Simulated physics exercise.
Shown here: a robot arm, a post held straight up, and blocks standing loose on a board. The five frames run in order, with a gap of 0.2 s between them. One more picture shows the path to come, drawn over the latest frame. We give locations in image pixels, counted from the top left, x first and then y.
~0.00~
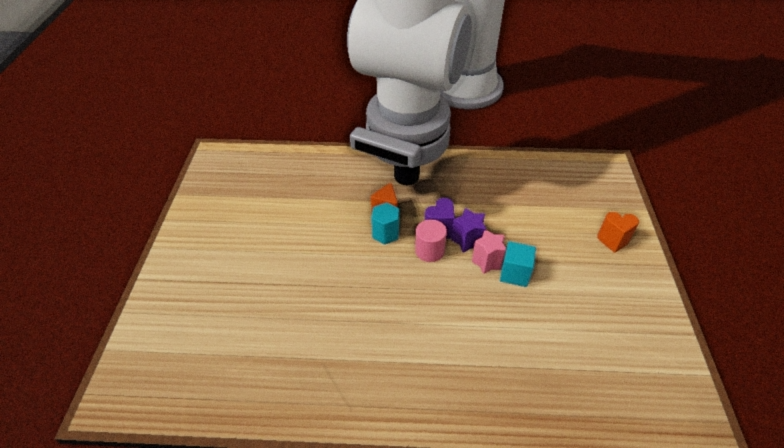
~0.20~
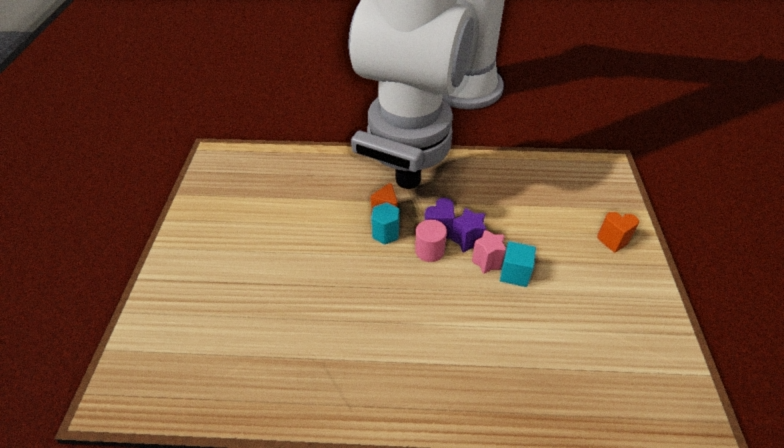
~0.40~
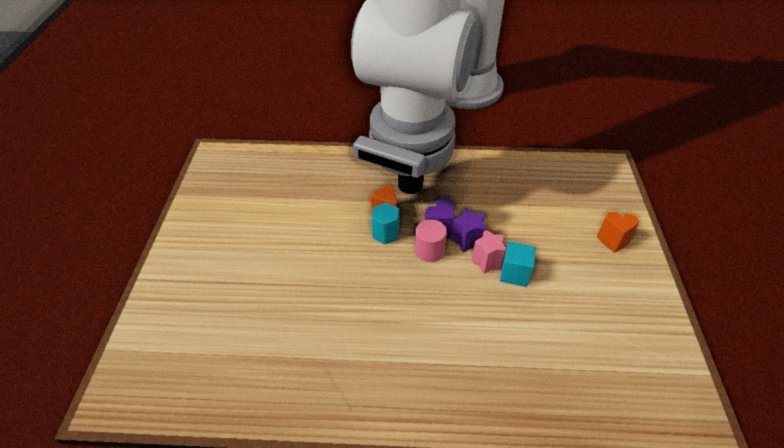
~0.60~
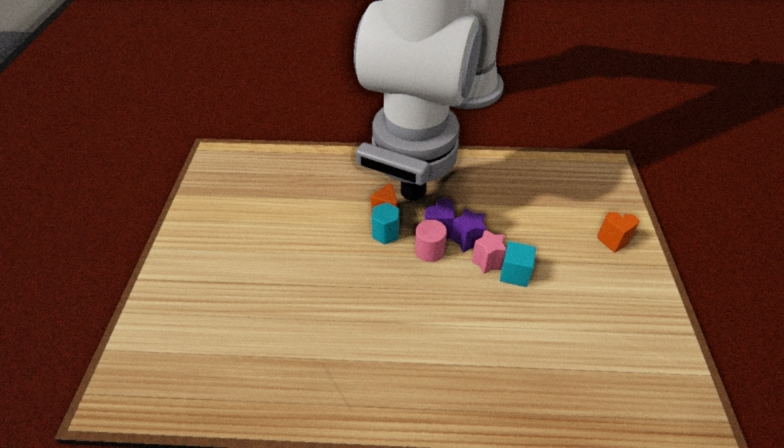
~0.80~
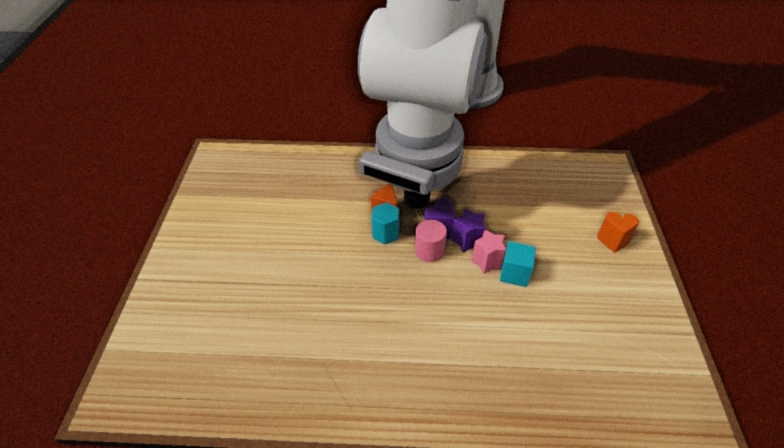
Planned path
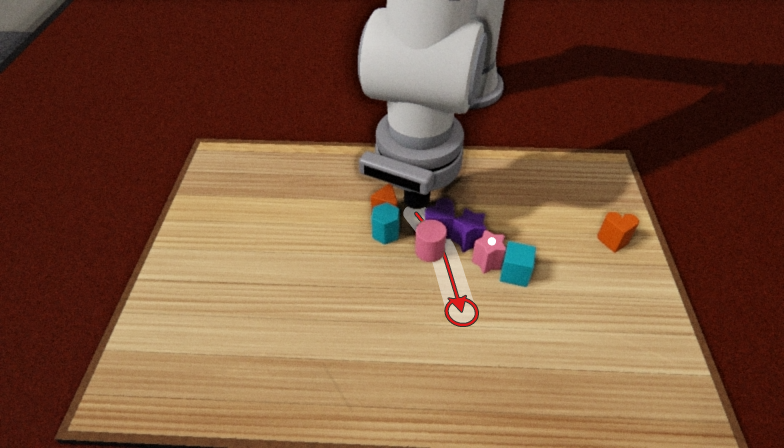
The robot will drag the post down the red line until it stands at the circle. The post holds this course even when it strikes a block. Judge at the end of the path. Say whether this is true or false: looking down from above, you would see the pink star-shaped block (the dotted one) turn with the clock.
The statement is correct.
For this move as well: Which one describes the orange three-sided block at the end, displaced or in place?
Left in place.
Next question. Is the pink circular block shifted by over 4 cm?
Final answer: Yes.
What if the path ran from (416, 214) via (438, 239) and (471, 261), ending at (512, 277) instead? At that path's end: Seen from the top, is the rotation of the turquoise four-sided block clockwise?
Yes - that is the case.
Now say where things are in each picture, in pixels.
The first frame shows post tip at (407, 178); block tops, orange three-sided block at (386, 193); pink circular block at (431, 230); purple heart at (442, 209); purple star-shaped block at (471, 220); pink star-shaped block at (492, 241).
The second frame shows post at (408, 182); blocks unchanged.
The third frame shows post at (410, 186); blocks unchanged.
The fourth frame shows post at (413, 193); blocks unchanged.
The fifth frame shows post at (417, 201); orange three-sided block at (386, 193); pink circular block at (431, 230); purple heart at (442, 209); purple star-shaped block at (471, 220); pink star-shaped block at (492, 241).
Path on the board, from (416, 214) over (445, 257) to (462, 312); the dot is on the pink star-shaped block.
On the path given first. One third of the way, post at (439, 228); pink circular block at (435, 242); purple heart at (464, 221), turned 45° anticlockwise; purple star-shaped block at (492, 226); pink star-shaped block at (499, 246), turned 20° clockwise.
Two thirds of the way, post at (452, 261); pink circular block at (433, 272); purple heart at (467, 223), turned 75° anticlockwise; purple star-shaped block at (497, 225); pink star-shaped block at (502, 246), turned 25° clockwise.
At the end, post at (464, 300); orange three-sided block in place; pink circular block at (430, 286); purple heart at (467, 223), turned 75° anticlockwise; purple star-shaped block at (497, 225); pink star-shaped block at (502, 246), turned 25° clockwise.
